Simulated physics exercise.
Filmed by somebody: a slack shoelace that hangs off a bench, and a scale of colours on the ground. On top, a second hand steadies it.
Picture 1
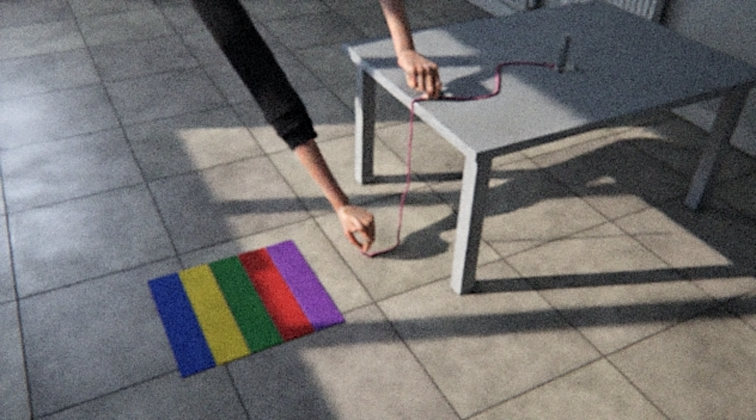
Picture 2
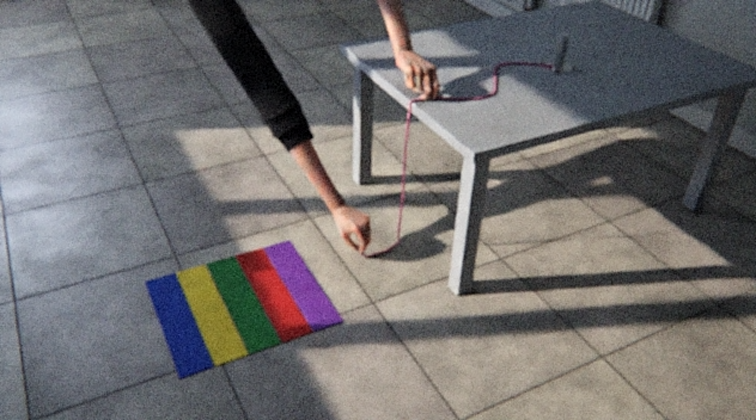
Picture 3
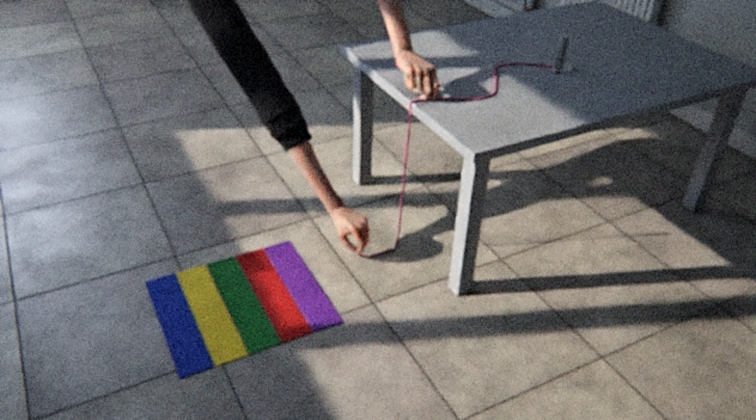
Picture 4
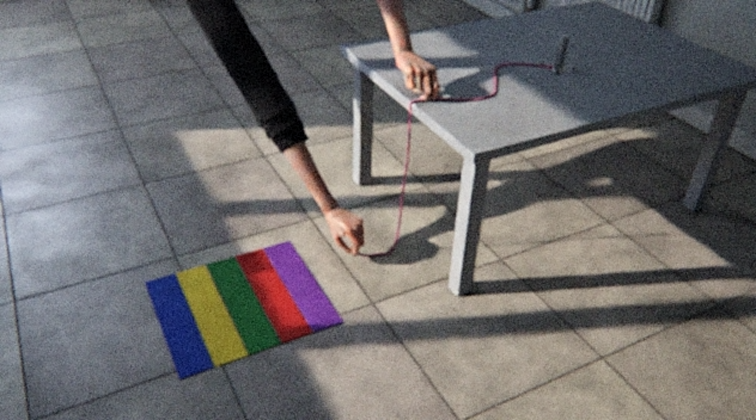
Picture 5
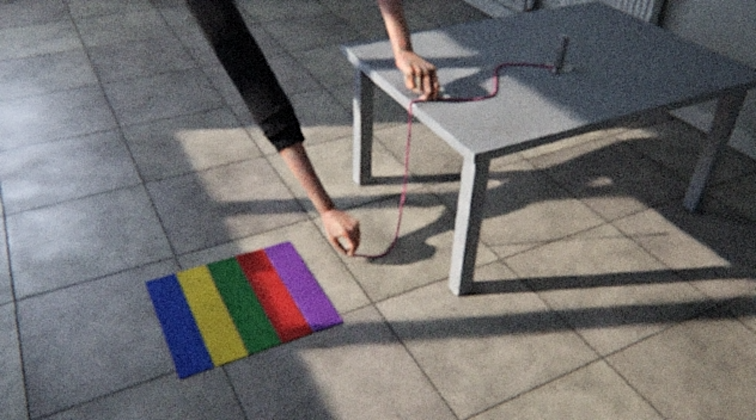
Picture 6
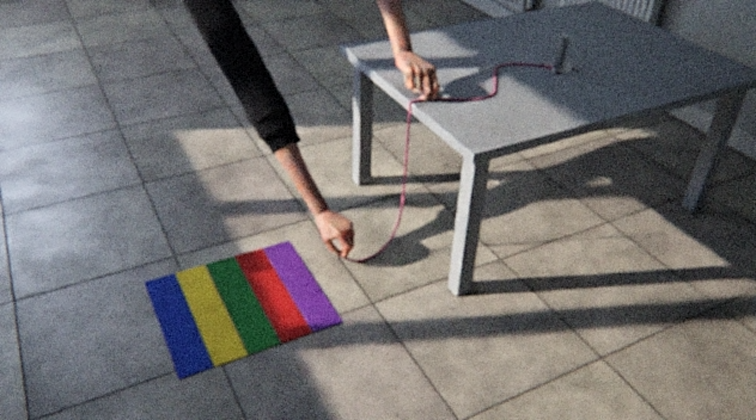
A hand near the floor slowly drew the low end of a thin red cord slightly left toward a striped colour mat, while another hand stayed on the table, holding the cord near its edge.
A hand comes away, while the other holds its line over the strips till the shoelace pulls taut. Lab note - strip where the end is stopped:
Yellow strip.
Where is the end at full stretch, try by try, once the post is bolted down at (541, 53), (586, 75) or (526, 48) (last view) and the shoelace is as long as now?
In order, near (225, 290), (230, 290) and (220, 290).
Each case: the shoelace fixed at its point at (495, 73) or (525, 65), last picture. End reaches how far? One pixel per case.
Try by try: (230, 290), (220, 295).
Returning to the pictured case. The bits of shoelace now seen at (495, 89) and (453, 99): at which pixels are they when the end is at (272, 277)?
Taking them in turn, (464, 90) and then (414, 102).
Early on, end near (272, 277); over red.
Midway, end near (233, 289); over green.
At the end of the slack, end near (209, 296); over yellow. The end stops over the yellow strip.
